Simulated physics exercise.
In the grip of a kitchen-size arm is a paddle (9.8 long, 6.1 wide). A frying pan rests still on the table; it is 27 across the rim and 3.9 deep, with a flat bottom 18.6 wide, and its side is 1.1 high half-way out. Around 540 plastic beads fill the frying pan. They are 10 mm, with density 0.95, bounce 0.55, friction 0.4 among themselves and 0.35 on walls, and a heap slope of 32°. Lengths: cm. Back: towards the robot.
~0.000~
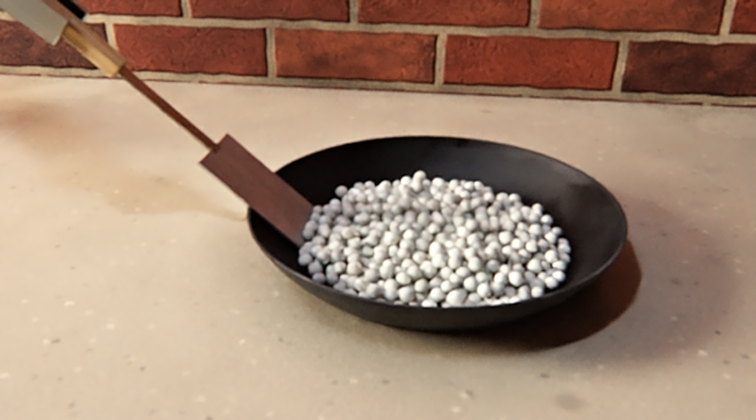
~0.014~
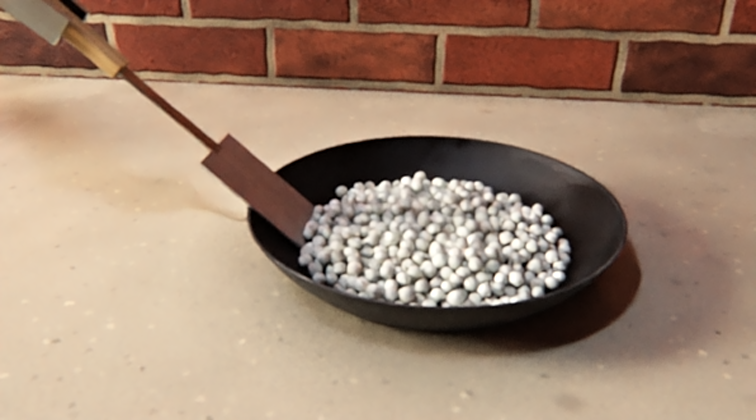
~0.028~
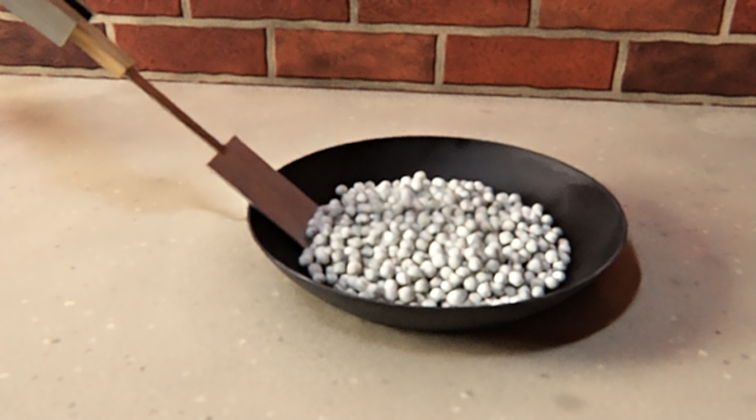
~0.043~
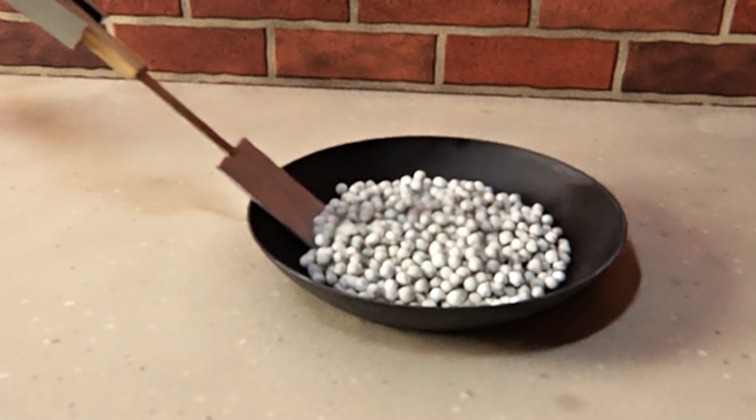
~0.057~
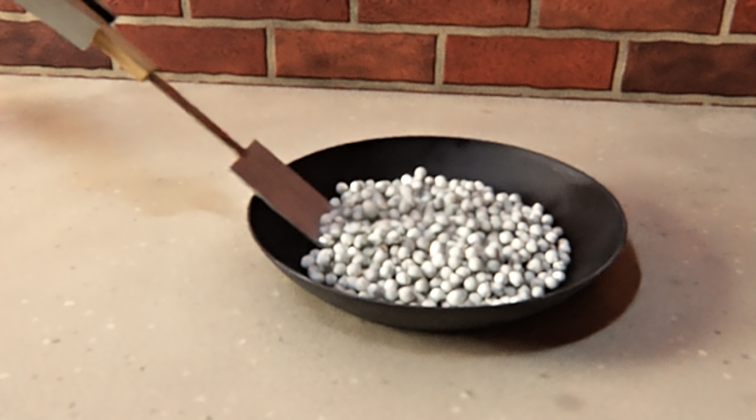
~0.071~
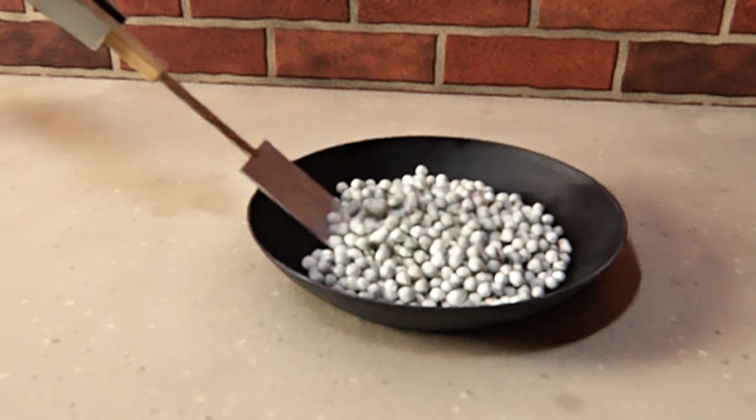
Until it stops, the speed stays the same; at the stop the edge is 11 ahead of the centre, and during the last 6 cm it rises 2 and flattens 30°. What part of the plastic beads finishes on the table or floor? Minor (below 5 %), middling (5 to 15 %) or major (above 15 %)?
Middling.
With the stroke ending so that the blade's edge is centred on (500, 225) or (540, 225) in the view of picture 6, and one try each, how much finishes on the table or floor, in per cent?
The two tries give near 0 and near 0 in a hundred.
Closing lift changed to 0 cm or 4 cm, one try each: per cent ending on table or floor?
10 and 10 %.
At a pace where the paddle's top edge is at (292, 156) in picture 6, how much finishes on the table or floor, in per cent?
About 20 per cent.
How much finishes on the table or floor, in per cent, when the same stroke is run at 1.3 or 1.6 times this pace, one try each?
Some 15 and 20 per cent.
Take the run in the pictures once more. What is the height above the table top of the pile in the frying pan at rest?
Height at rest: Roughly 4.5 cm.
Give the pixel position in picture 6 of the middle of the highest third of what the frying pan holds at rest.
Near (537, 240).
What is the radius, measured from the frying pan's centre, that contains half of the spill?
About 20 centimetres.
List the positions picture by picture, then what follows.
In the first picture, the paddle top edge at (213, 148), sloping 42°; upper third of the load around (430, 229), from x 305 to 565, top at y 175; 540 in the frying pan.
In the second picture, the paddle top edge at (214, 148), sloping 42°; upper third of the load around (430, 229), from x 305 to 565, top at y 175.
In the third picture, the paddle top edge at (220, 149), sloping 42°; upper third of the load around (425, 229), from x 305 to 565, top at y 175.
In the fourth picture, the paddle top edge at (230, 151), sloping 42°; upper third of the load around (426, 229), from x 305 to 565, top at y 175.
In the fifth picture, the paddle top edge at (241, 153), sloping 42°; upper third of the load around (423, 228), from x 310 to 565, top at y 175.
In the sixth picture, the paddle top edge at (252, 154), sloping 42°; upper third of the load around (422, 226), from x 310 to 565, top at y 170; 540 in the frying pan.
After 0.18 s, sloping 42°, highest piece 4 above the table; 540 in the frying pan.
After 0.29 s, sloping 34°, highest piece 4 above the table; 540 in the frying pan.
After 0.54 s, sloping 12°, highest piece 6 above the table; 489 in the frying pan, 44 on the table or floor, 7 on the blade or in flight.
After 1.59 s, sloping 12°, highest piece 4 above the table; 489 in the frying pan, 51 on the table or floor.
In the end, 489 in the frying pan, 51 on the table or floor. That is 9 % on the table or floor.
